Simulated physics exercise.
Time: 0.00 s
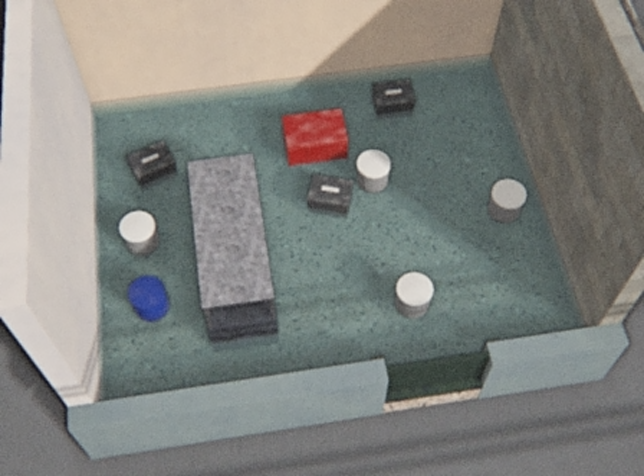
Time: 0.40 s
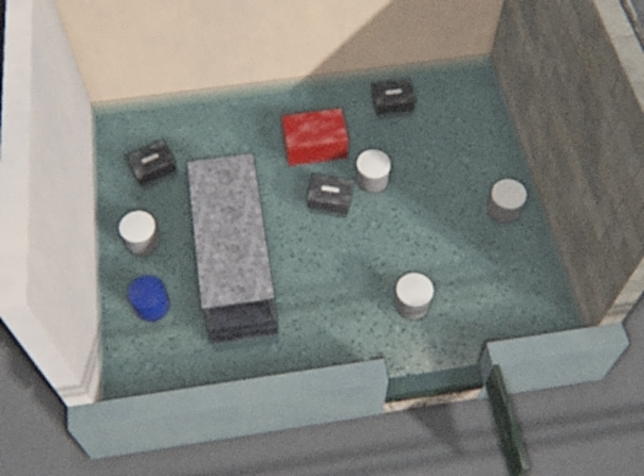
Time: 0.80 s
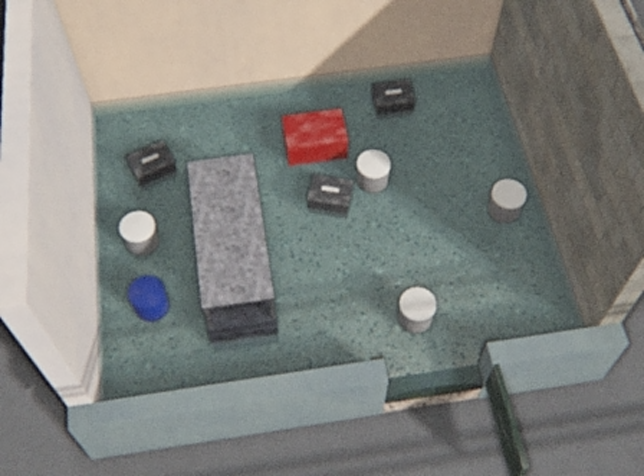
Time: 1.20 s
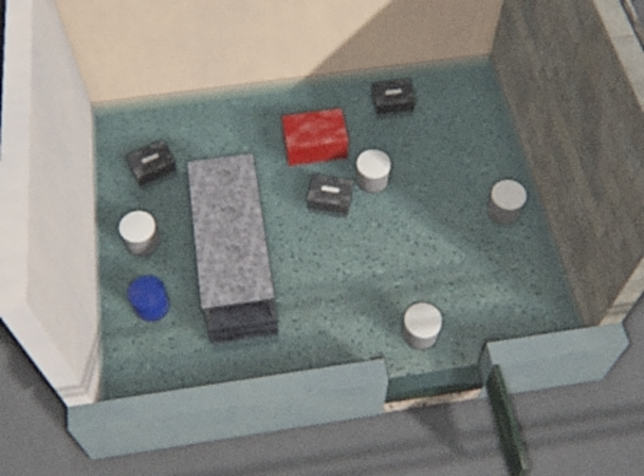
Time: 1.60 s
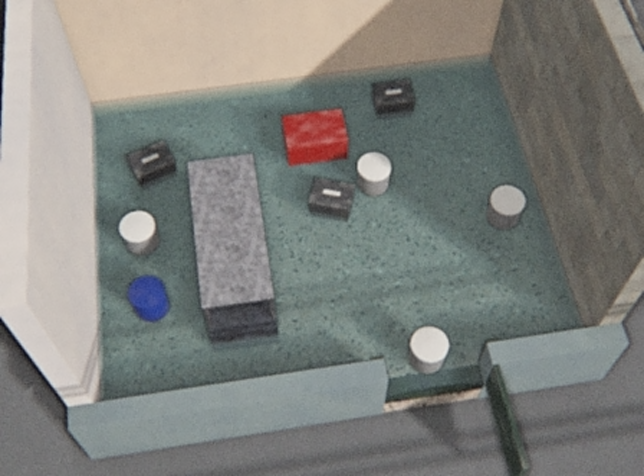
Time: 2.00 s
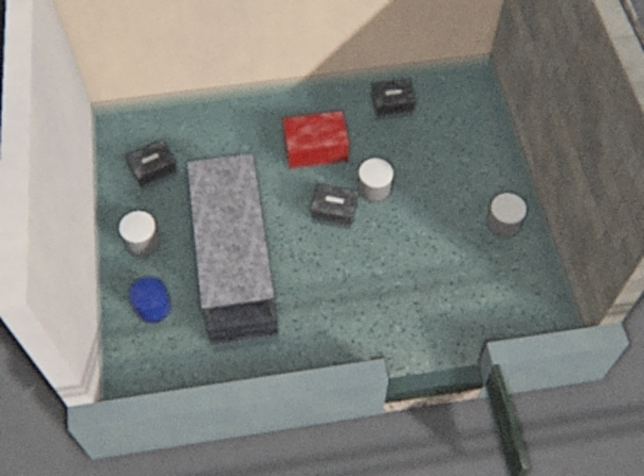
White tub drifting across a flooded room to the doorway and out of sight after the door swings open, others barely shifting.
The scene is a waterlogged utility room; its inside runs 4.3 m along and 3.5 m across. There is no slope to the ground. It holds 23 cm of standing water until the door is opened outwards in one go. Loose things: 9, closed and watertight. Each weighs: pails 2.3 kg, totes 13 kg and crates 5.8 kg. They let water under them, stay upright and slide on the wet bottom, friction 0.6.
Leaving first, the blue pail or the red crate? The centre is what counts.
The red one leaves first.
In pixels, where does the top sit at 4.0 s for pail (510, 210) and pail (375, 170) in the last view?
They should sit about (520, 240) and (393, 204) in the last view.
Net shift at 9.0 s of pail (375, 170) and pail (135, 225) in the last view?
Taking them in the order asked, 120 cm and then 20 cm.
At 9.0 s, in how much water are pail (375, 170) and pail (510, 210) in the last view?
Depths: Near 16 cm, then near 16 cm.
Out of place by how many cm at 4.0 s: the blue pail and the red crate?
About 20 cm and 40 cm, respectively.
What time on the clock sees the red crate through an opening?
That happens at about 16.5 s.
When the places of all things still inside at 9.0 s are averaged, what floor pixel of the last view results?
Somewhere near (325, 262).
After 4.0 s the blue pail is near (155, 312), 0.2 m from its start, afloat; the red crate is near (337, 154), 0.4 m from its start, afloat; 1 of 9 are out; 8 afloat.
After 9.0 s the blue pail is near (168, 330), 0.4 m from its start, afloat; the red crate is near (364, 202), 1.0 m from its start, afloat; 1 of 9 are out; 8 afloat.
After 16.0 s the blue pail is near (215, 362), 0.9 m from its start, afloat; the red crate is near (418, 343), 2.4 m from its start, afloat; 4 of 9 are out; 5 afloat.
After 20.0 s the blue pail is near (246, 364), 1.1 m from its start, afloat; the red crate has gone out (at 16.5 s); 5 of 9 are out; 4 afloat.
